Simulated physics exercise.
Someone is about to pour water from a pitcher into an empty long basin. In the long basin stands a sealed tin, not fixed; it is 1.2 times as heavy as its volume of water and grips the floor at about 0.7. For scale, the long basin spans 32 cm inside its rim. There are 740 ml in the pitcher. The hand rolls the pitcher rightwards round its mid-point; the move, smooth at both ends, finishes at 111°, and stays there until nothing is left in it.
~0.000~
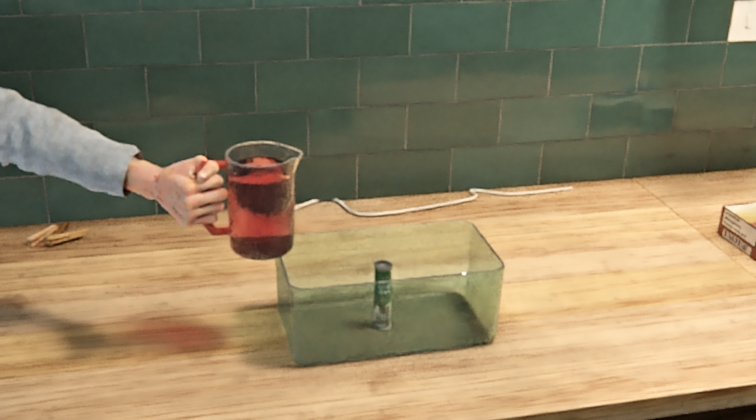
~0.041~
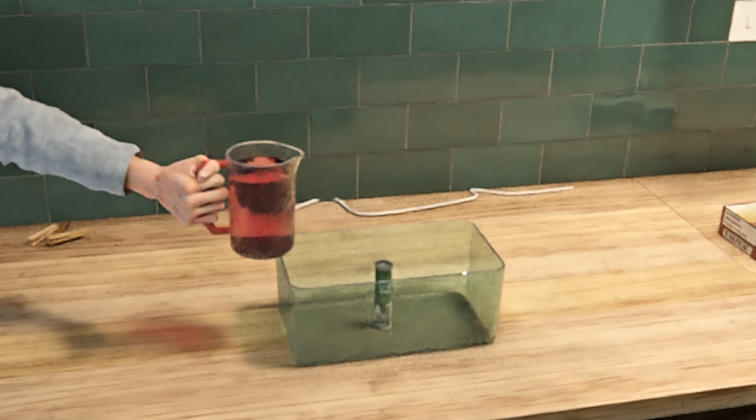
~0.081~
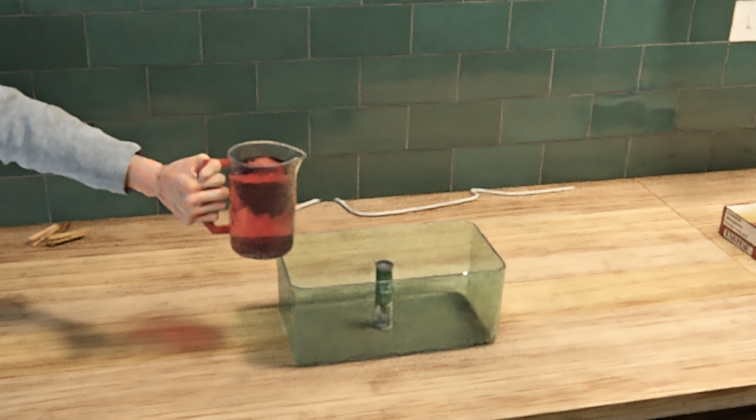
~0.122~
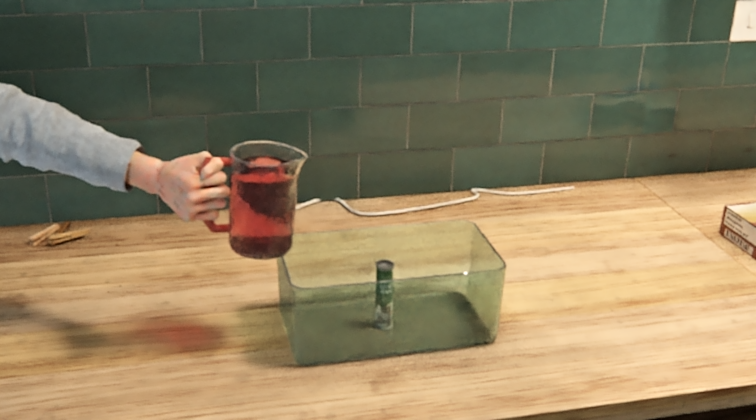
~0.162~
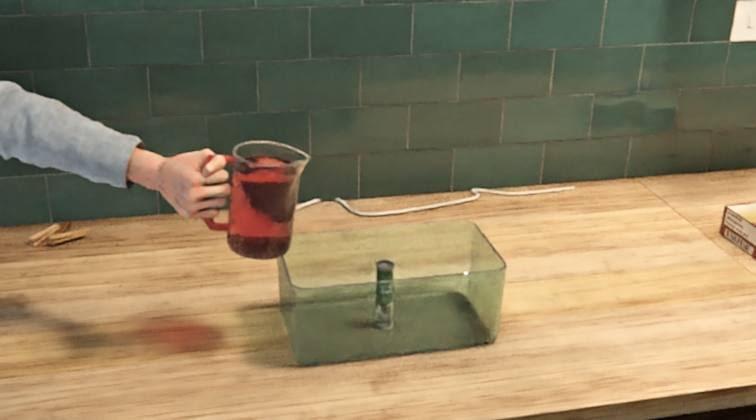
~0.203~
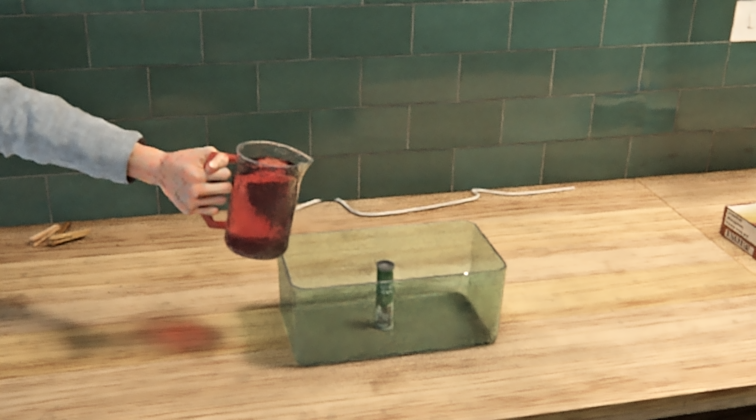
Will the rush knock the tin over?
It keeps standing.
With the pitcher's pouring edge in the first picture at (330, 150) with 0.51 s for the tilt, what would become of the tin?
Then it falls.
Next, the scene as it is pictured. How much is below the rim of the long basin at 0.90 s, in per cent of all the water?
Some 50 per cent.
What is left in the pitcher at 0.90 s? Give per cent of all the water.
Near 36 in a hundred.
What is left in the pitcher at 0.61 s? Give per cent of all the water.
About 86 per cent.
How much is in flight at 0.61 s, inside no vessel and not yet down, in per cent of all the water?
Some 10 per cent.
Then, 0.61 s in, the tilt is 69° and 87 per cent is still to pour; the tin stands where it began.
Then, 0.90 s in, the tilt is 106° and 36 per cent is still to pour; the tin leans 5°.
Then, 1.21 s in, the tilt is 111° and 2 per cent is still to pour; the tin leans 5°.
Then, 1.55 s in, the tilt is 111° and 0 per cent is still to pour; the tin stands 1 cm from where it began.
Finally, the tin stands 1 cm from where it began.
